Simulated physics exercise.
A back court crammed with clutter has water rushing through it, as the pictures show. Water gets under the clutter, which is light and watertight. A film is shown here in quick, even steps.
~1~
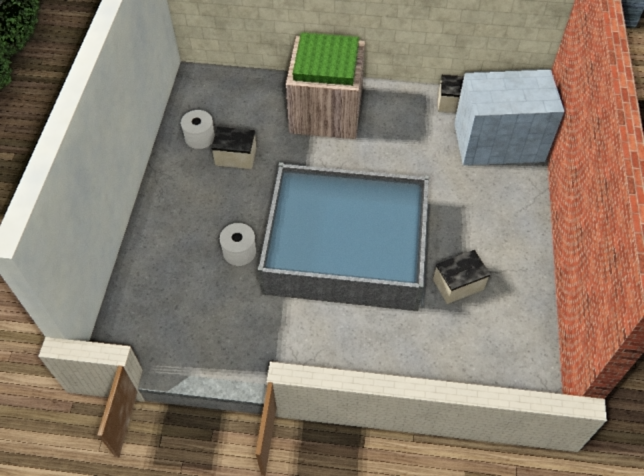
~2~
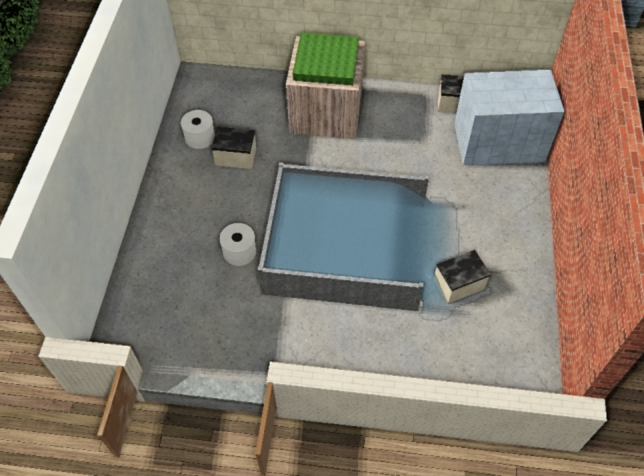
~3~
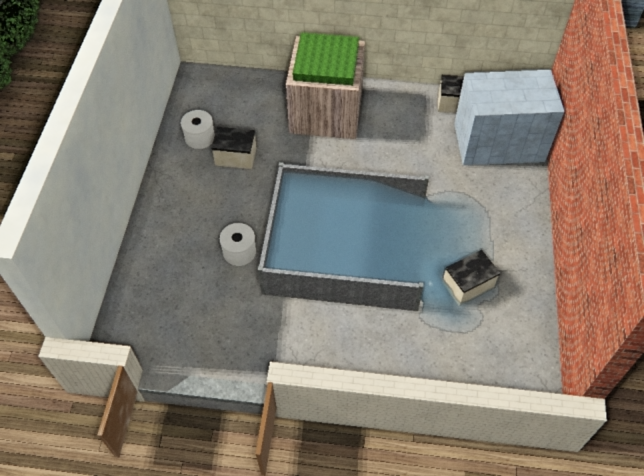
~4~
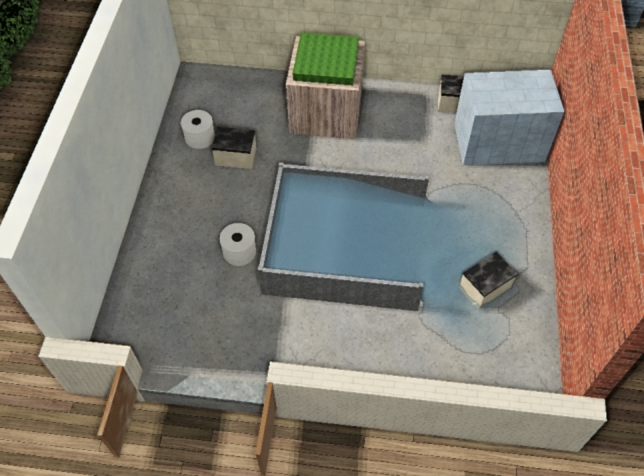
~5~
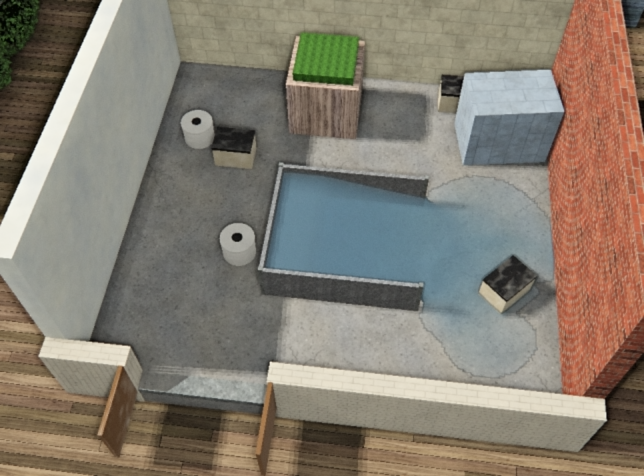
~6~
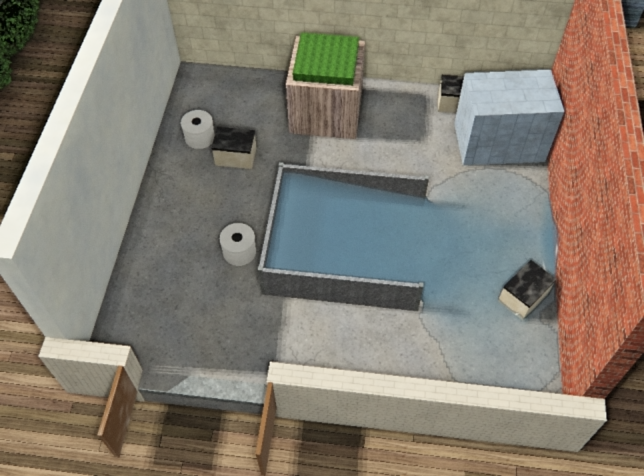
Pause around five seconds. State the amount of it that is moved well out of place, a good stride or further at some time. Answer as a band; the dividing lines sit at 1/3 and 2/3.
Less than 1/3.
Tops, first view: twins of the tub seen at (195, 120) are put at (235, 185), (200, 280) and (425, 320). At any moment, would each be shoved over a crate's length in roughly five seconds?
In sequence: Hardly budges; hardly budges; knocked well away.
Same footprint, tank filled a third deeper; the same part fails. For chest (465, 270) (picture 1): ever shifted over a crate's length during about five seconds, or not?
The finding is simple: Carried at least that far.
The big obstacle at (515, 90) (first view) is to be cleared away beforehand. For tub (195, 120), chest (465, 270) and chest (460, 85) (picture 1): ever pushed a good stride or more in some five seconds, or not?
In sequence: Fell short, covered the distance, covered the distance.
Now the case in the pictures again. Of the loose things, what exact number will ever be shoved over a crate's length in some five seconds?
1.
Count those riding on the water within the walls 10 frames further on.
It works out to 1.
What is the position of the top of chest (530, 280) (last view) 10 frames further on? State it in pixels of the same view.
That would put it around (520, 370).
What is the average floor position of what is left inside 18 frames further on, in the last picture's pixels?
Mean position: About (293, 189).
A moment on, 1 of 5 are well off their spots; 0 afloat.
Next, 1 of 5 are well off their spots; 1 afloat.
Later, 1 of 5 are well off their spots; 0 afloat.
In the end, 1 of 5 are well off their spots, and 1 have been at some point; 0 afloat.
